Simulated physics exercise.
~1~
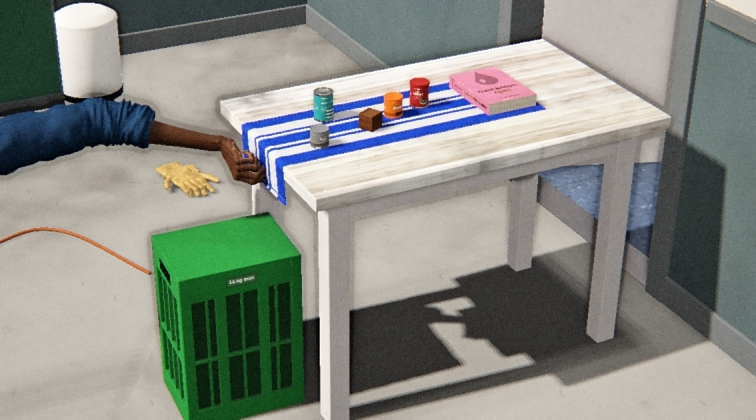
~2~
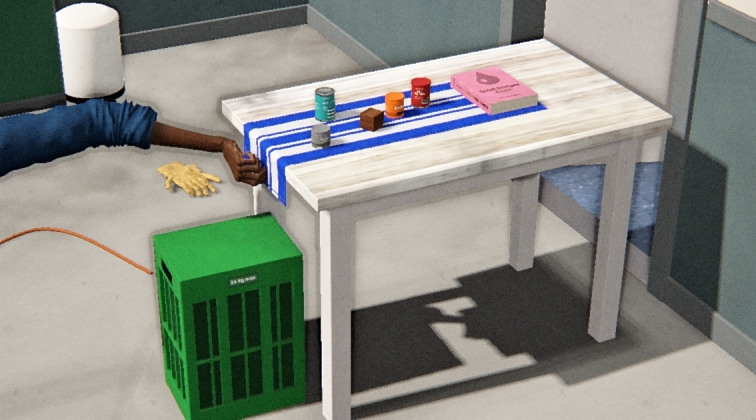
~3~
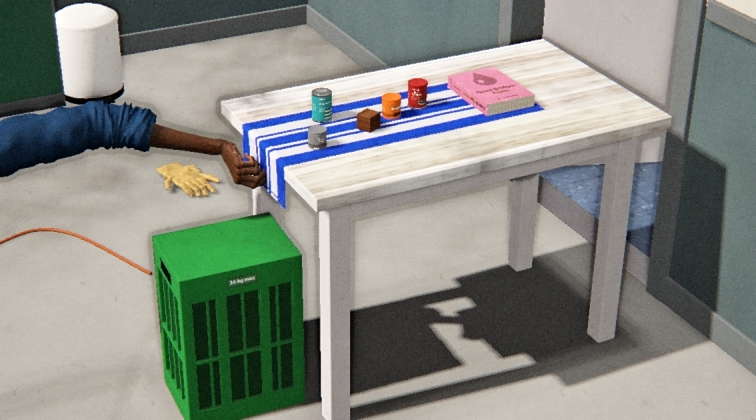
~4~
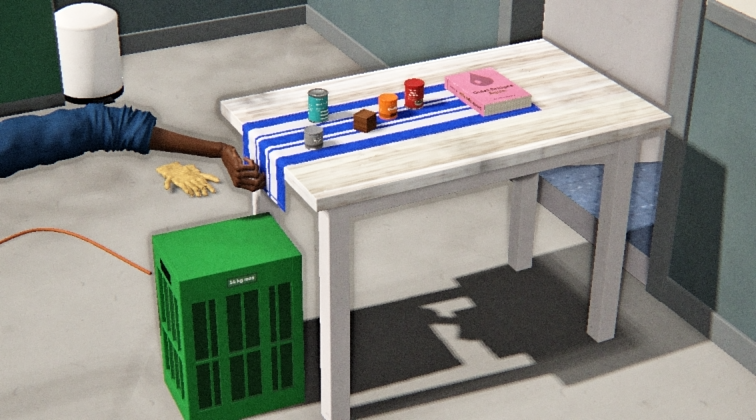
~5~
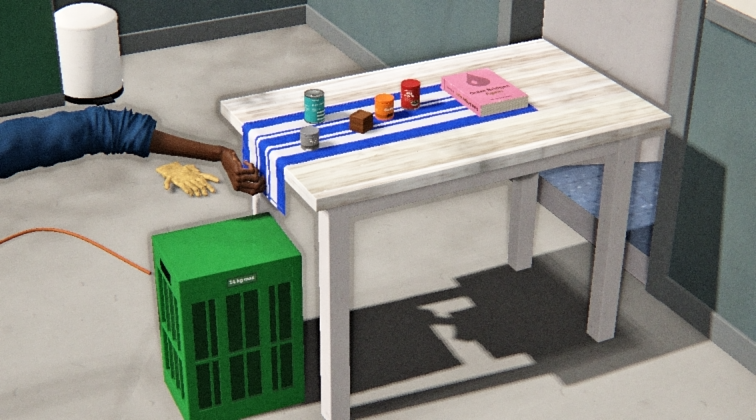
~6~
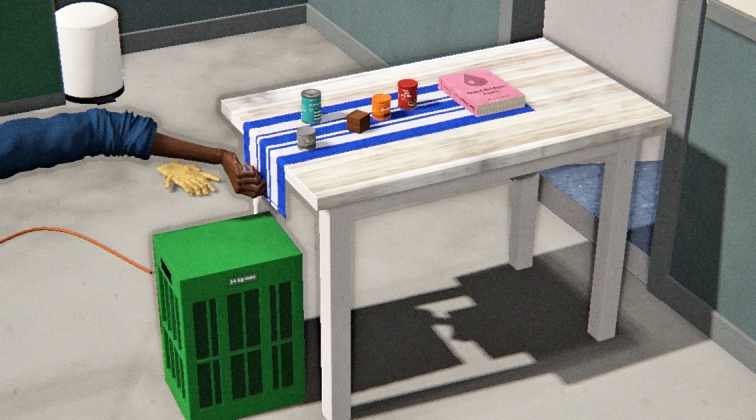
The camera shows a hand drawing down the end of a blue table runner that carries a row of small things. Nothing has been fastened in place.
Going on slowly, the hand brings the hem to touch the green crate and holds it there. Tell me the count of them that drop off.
Count: One.
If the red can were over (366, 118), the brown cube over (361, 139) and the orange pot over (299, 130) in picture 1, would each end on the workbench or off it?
Outcome: Red can is still in place, brown cube is still in place, orange pot is gone.
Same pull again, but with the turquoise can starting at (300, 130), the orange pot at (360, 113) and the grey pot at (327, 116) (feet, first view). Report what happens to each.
Looks like the turquoise can ends up down, the orange pot hangs in there, and the grey pot hangs in there.
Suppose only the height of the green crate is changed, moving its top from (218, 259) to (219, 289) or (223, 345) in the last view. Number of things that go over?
Going over the edge would be 2 and 4.
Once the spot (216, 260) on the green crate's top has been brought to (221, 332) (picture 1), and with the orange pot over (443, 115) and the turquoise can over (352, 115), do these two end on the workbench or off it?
The orange pot ends up still on top and the turquoise can ends up off the top.
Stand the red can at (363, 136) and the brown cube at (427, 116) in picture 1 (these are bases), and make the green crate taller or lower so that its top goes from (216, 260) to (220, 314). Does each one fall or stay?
So the red can leaves, and the brown cube stays there.
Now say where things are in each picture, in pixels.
In the first picture, hem (285, 206); grey pot (319, 128); turquoise can (323, 91); brown cube (371, 112); orange pot (394, 96); red can (420, 81); top of the crate (216, 260).
In the second picture, hem (286, 207); grey pot (321, 128).
In the third picture, hem (285, 209); turquoise can (322, 92).
In the fourth picture, hem (285, 212); brown cube (365, 113); top of the crate (217, 260).
In the fifth picture, hem (286, 216); orange pot (385, 97).
In the sixth picture, hem (286, 219); grey pot (306, 130); turquoise can (311, 93); brown cube (358, 114); orange pot (381, 97); red can (408, 83).
Early on, hem on the crate; grey pot gone.
Finally, hem on the crate; grey pot gone. It carries off one.
